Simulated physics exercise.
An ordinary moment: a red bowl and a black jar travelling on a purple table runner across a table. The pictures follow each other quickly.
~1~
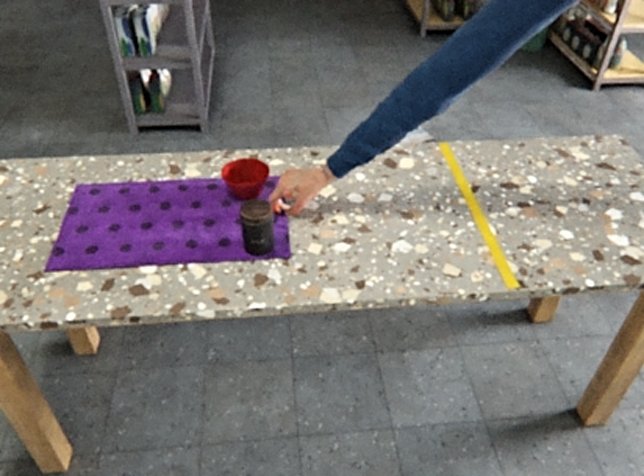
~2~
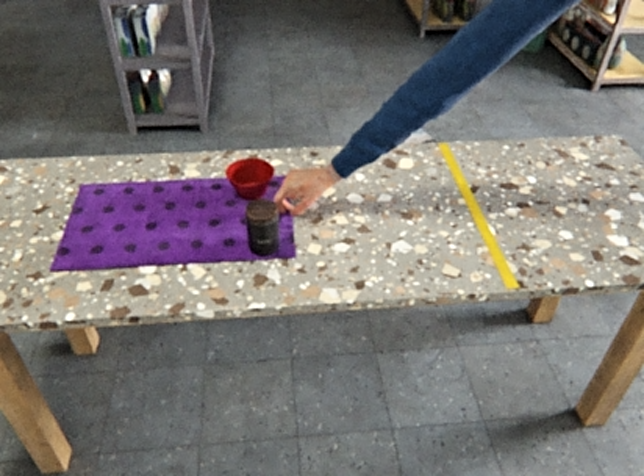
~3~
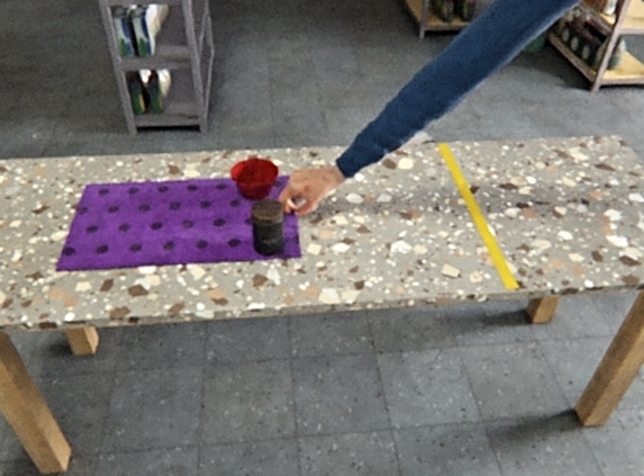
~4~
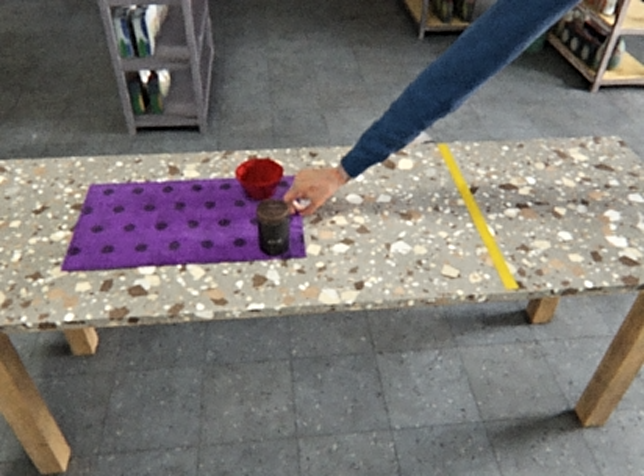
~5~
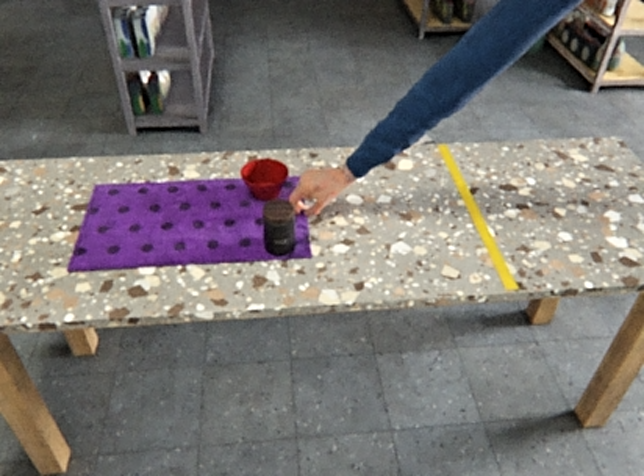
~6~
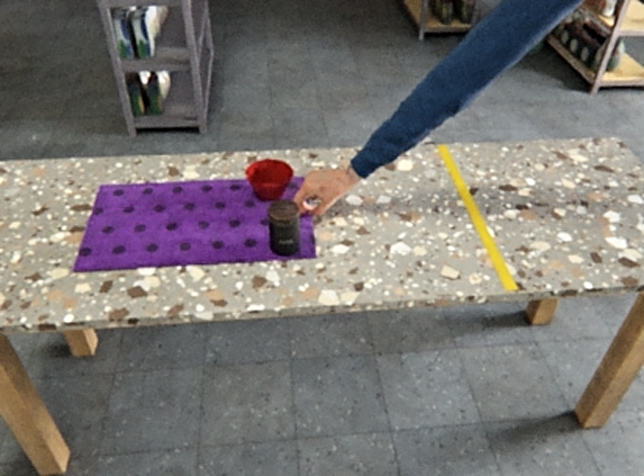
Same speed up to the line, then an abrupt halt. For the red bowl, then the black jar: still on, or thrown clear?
In the end the red bowl remains aboard, the black jar keeps its seat.
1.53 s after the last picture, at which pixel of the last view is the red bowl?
By then it is at (420, 176).
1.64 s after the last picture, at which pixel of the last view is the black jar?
Near (460, 219).
Then, 1.53 s on from there, hem at the tape; red bowl on the cloth near (420, 176); black jar on the cloth near (454, 219).
Then, 1.64 s on from there, hem at the tape; red bowl on the cloth near (426, 176); black jar on the cloth near (460, 219).
In the end, hem at the tape; red bowl on the cloth near (426, 176); black jar on the cloth near (460, 219). The red bowl keeps its seat and the black jar stays on the cloth.
